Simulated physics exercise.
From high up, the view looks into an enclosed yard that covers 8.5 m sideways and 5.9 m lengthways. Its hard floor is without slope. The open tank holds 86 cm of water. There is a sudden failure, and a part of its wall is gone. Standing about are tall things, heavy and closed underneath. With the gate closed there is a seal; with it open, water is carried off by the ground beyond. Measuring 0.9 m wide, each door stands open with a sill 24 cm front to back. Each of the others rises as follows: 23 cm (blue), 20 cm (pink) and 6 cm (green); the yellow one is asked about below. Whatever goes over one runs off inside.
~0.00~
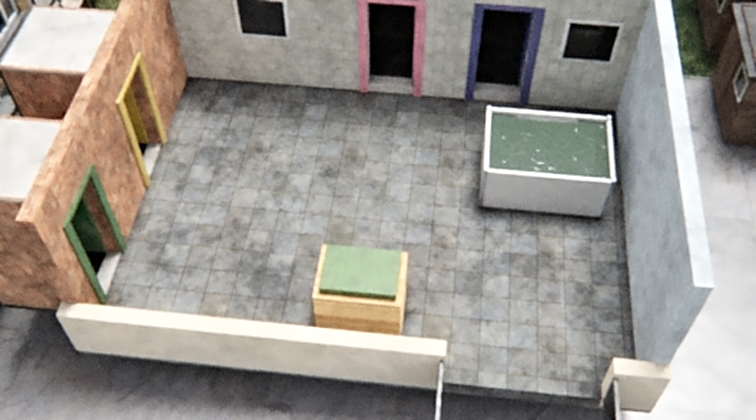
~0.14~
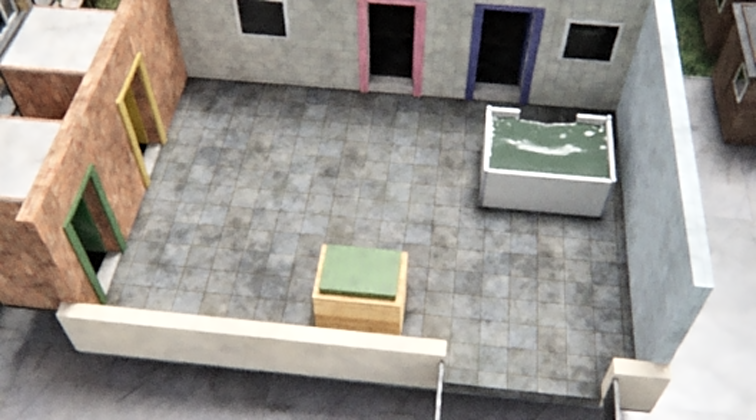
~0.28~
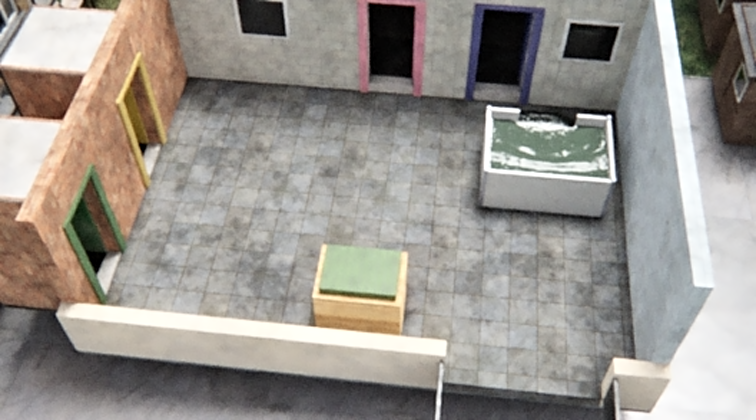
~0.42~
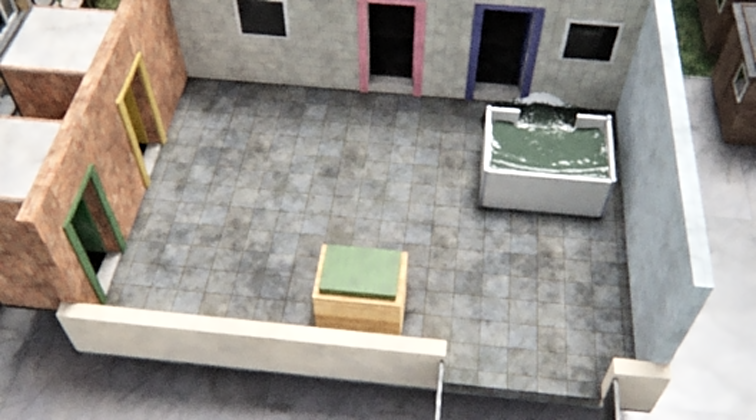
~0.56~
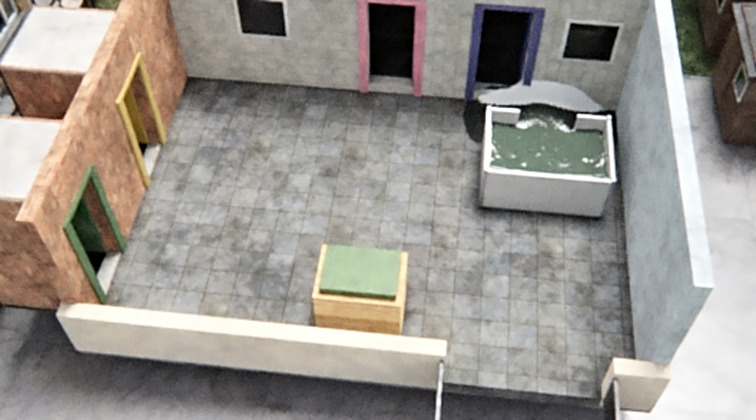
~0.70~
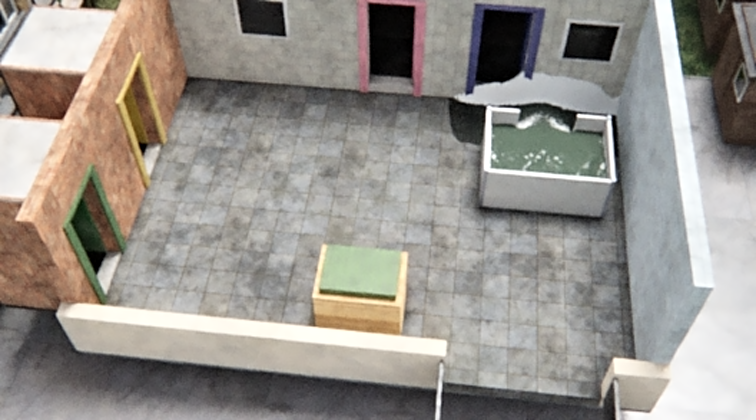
Water in the open white tank churned as a gap appeared in its far side, then poured out behind it and spread in a grey sheet across the paved yard, mostly toward the left.
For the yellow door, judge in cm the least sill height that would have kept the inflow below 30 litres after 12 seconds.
A sill of about 6.5 cm.
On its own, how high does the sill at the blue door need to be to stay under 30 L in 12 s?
The blue door needs around 35 cm.
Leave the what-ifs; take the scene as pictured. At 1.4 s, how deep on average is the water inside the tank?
Some 49 cm.
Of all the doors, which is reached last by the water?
The green door.
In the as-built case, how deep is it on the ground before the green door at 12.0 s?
About 7.0 cm.
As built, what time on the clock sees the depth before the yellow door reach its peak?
Crest at t of about 5.0 s.
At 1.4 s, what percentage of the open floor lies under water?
Wet share: Around 10 %.
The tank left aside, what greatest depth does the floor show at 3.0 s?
Max depth: About 34 cm.
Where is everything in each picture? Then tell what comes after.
In the first picture, still water, 86 cm deep, in the open tank at (548, 147); the yellow door at (143, 126) is dry.
In the second picture, water pours out on the far side and has run 0.4 m, to a hidden place; about 13 cm deep outside, 86 cm at the back.
In the third picture, water pours out on the far side and has run 0.9 m, to a hidden place; about 14 cm deep outside, 80 cm at the back.
In the fourth picture, water pours out on the far side and has run 1.2 m, to (503, 102); about 13 cm deep outside, 74 cm at the back.
In the fifth picture, water pours out on the far side and has run 1.5 m, to (472, 99); about 10 cm deep outside, 72 cm at the back.
In the sixth picture, the gap is on the far side, the front 1.7 m out at (454, 98); the back of the open tank holds 66 cm; 5.8 m in a straight line remain to the yellow door at (143, 126).
After 1.4 s water covers 10 % of the floor, deepest (64 cm) near (606, 114); it has not reached the yellow door.
After 3.0 s water covers 50 % of the floor, deepest (34 cm) near (540, 109); it has not reached the yellow door.
After 12.0 s water covers 85 % of the floor, deepest (10 cm) near (261, 348); 5 cm at the yellow door, 22 litres in over its 7 cm sill.
At the yellow door as built, the water arrived by 3.2 s and peaked near 11 cm at 5.2 s.
Run again over the same 12 s with other heights there, 52 litres in over 5 cm, 13 litres over 8 cm. The limit of 30 litres is kept from about 6.5 cm up.
